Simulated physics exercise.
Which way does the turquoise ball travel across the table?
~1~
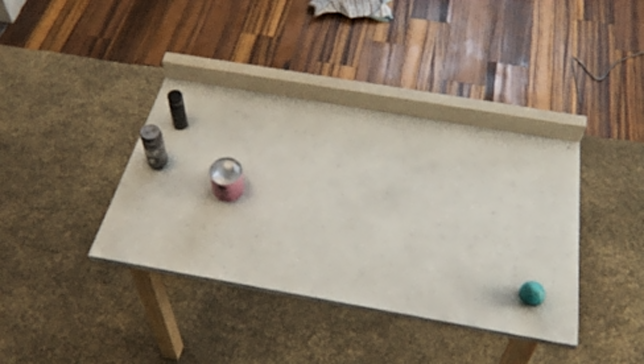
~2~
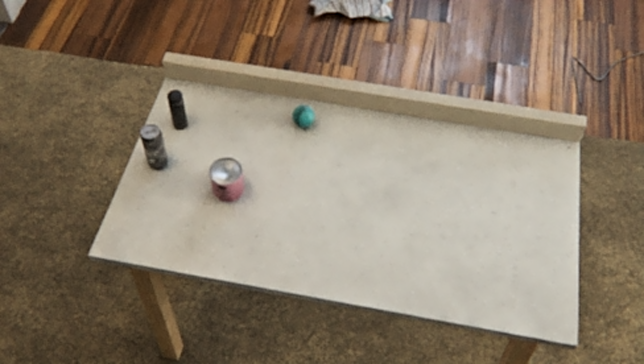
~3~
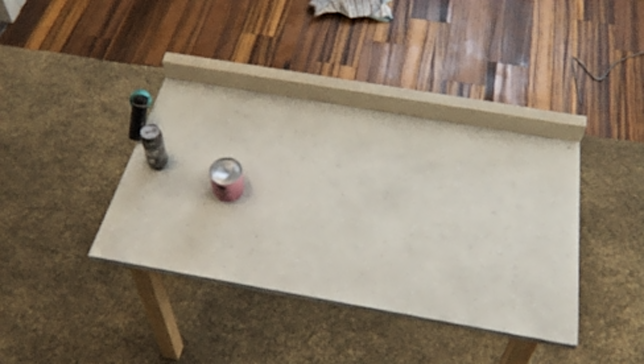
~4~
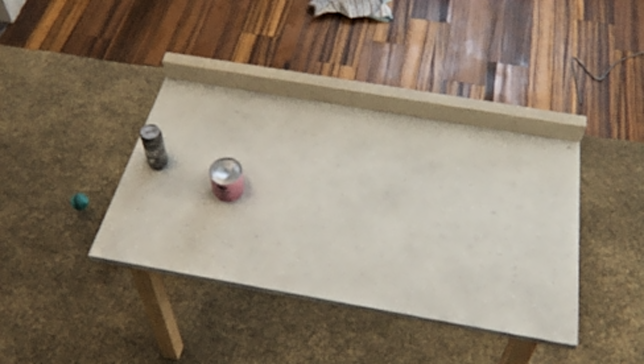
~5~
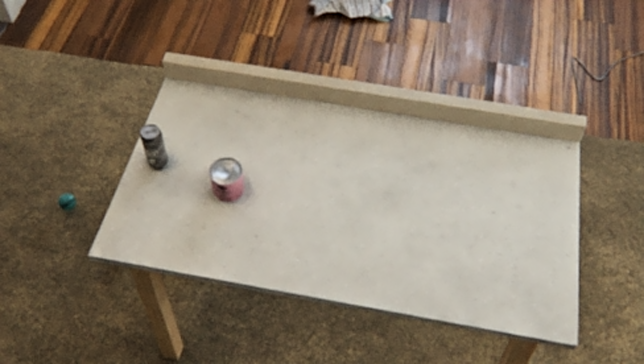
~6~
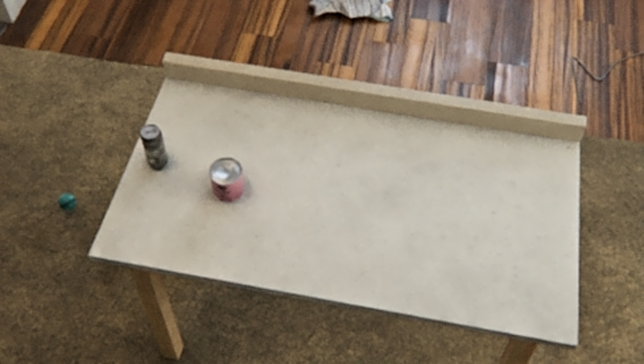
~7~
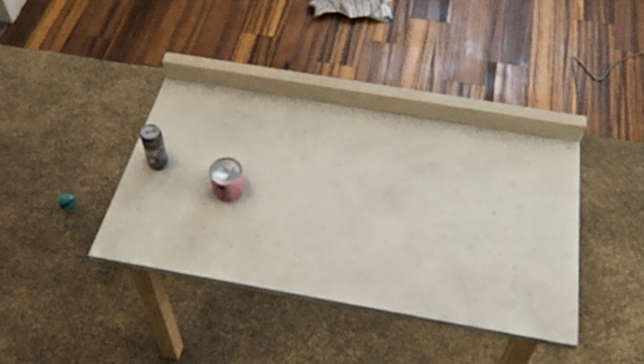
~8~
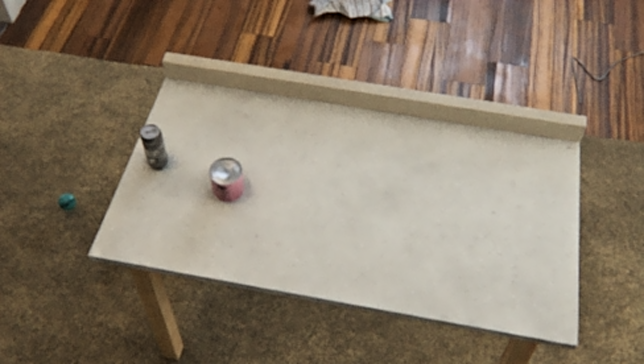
The turquoise ball travels to the left, going from the right end of the table past the left edge.
